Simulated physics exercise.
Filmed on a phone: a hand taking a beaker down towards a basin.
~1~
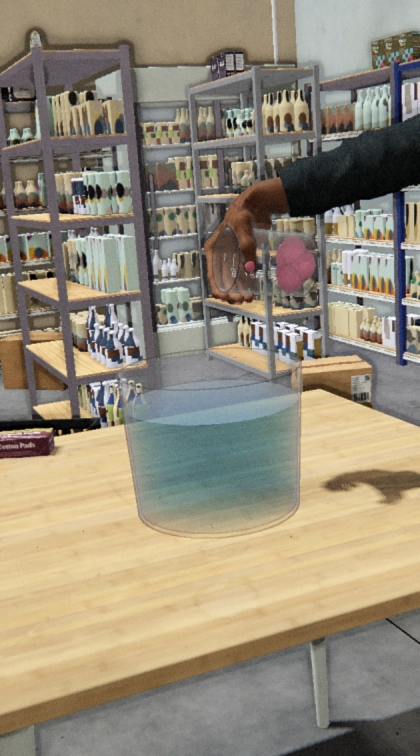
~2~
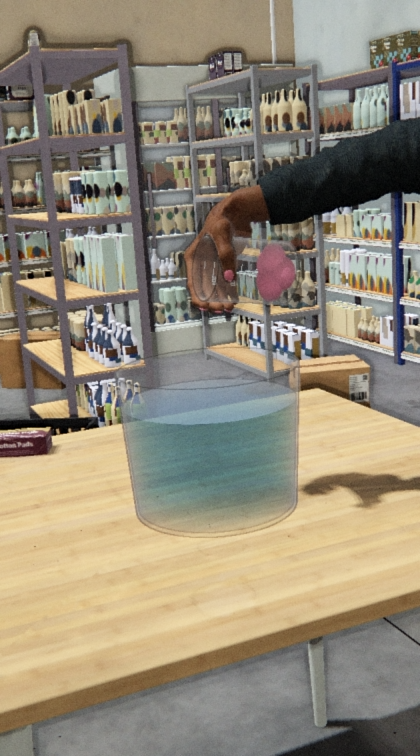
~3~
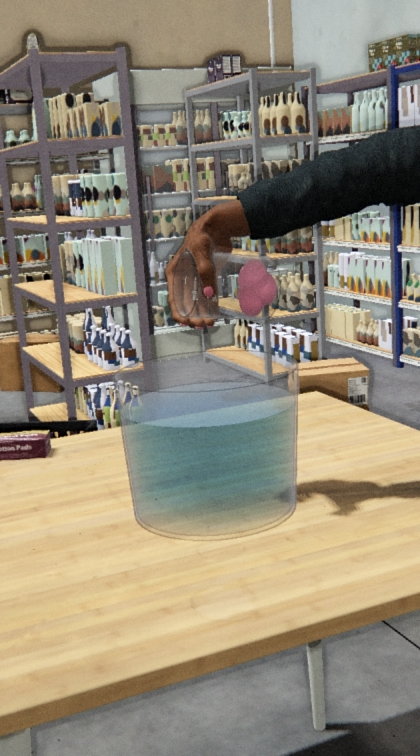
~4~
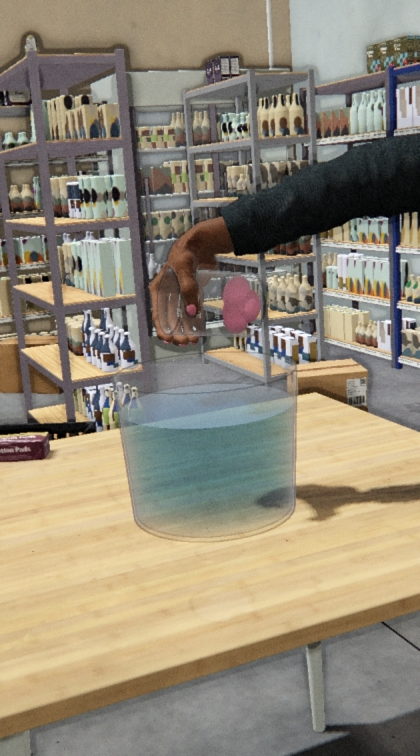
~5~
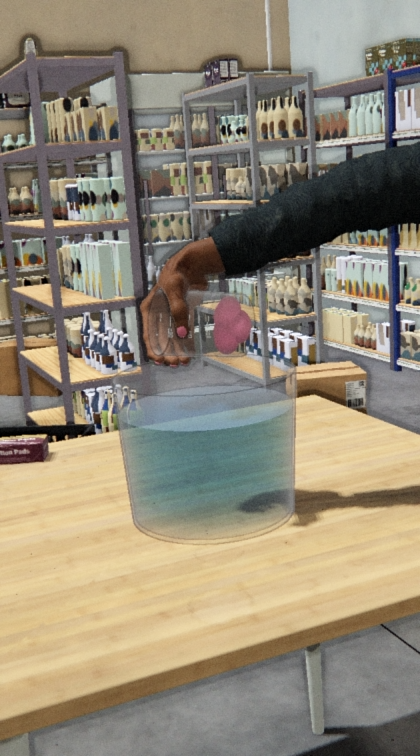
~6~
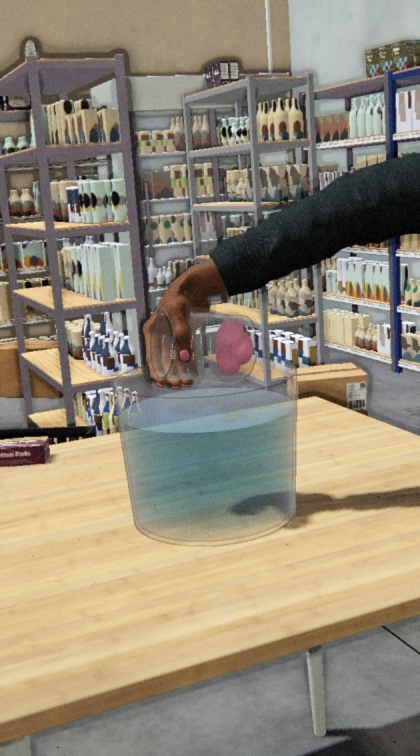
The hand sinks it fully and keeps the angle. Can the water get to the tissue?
Under the surface the tissue is flooded.
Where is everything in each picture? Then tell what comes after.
In the first picture, beaker (264, 262) on its side; above the basin.
In the second picture, beaker (244, 271) on its side; tissue (274, 273); coming down.
In the third picture, beaker (225, 286) on its side; lower.
In the fourth picture, beaker (209, 303) on its side; tissue (240, 305); lower still.
In the fifth picture, beaker (200, 324) on its side; close to the surface.
In the sixth picture, beaker (202, 346) on its side; tissue (233, 347); just over the surface.
Soon after, the beaker enters the water.
Later, water pours in as the air escapes.
In the end, the beaker is under, flooded, and the tissue is wet.
